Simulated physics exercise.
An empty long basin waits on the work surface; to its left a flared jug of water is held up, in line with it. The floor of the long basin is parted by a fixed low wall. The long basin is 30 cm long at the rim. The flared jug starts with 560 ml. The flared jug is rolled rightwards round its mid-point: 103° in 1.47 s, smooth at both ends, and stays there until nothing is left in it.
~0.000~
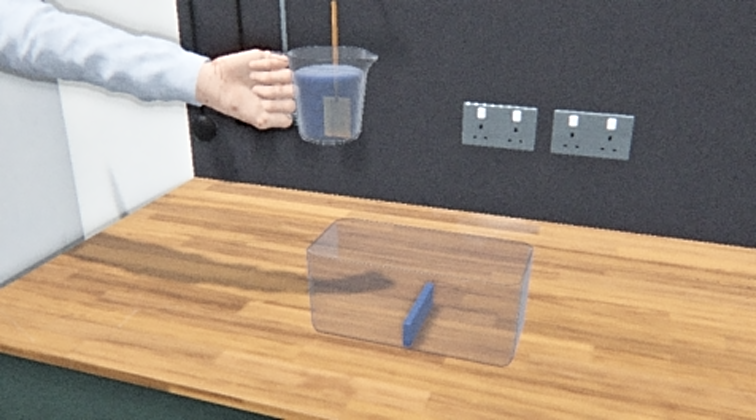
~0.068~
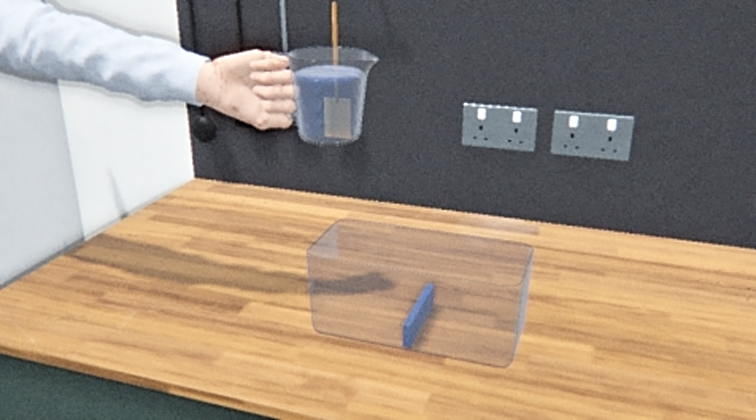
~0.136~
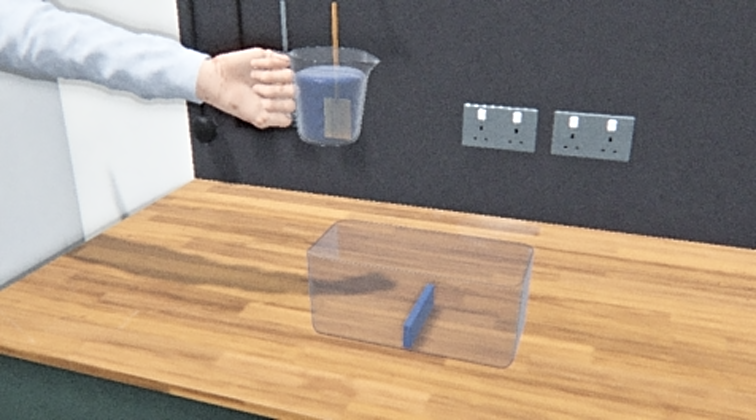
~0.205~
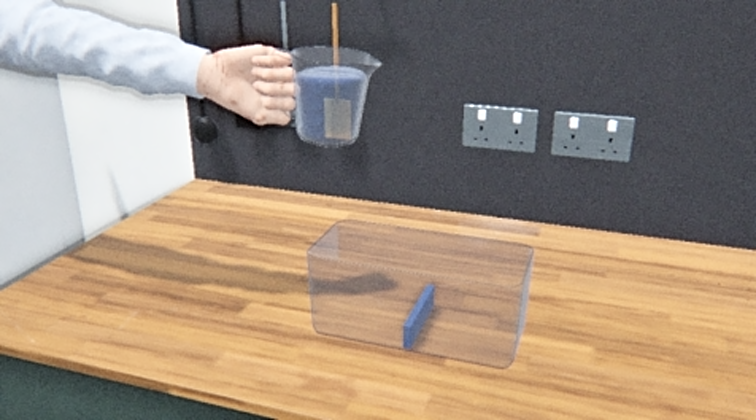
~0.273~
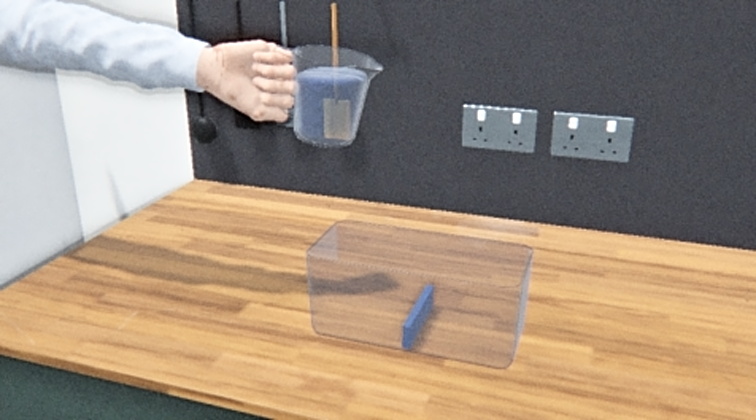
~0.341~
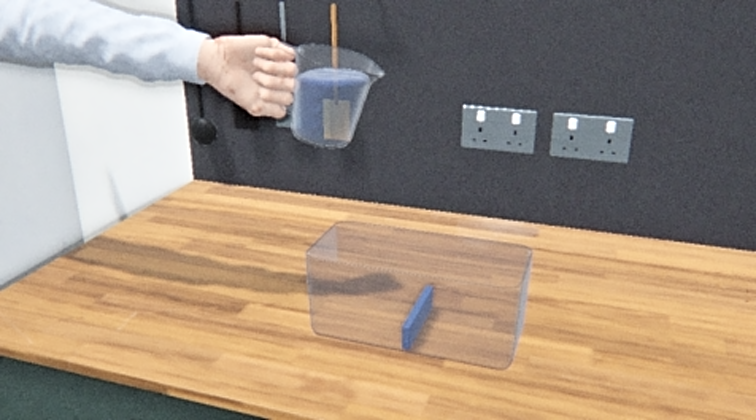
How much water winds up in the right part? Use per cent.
Roughly 76 per cent is past the wall.
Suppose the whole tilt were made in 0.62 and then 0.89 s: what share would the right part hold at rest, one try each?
First 75, then 80 per cent.
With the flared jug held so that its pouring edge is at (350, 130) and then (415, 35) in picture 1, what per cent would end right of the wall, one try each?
In turn about 5 and 80 per cent.
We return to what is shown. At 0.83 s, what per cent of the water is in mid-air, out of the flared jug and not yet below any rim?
Some 16 per cent.
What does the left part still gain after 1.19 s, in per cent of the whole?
Some 20 per cent.
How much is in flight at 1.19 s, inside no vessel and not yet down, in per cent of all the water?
Some 26 per cent.
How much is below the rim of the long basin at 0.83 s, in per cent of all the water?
Near 3 in a hundred.
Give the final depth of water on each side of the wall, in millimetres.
Left about 6 mm, right about 22 mm.
Then, 0.83 s in, the tilt is 62° and 82 per cent is still to pour, 0 is left of the wall and 2 right of it.
Then, 1.19 s in, the tilt is 94° and 25 per cent is still to pour, 2 is left of the wall and 47 right of it.
Then, 1.56 s in, the tilt is 103° and 1 per cent is still to pour, 18 is left of the wall and 76 right of it.
Then, 1.97 s in, the tilt is 103° and 0 per cent is still to pour, 22 is left of the wall and 76 right of it.
Finally, 22 per cent lies left of the wall, 76 right of it and 2 outside.
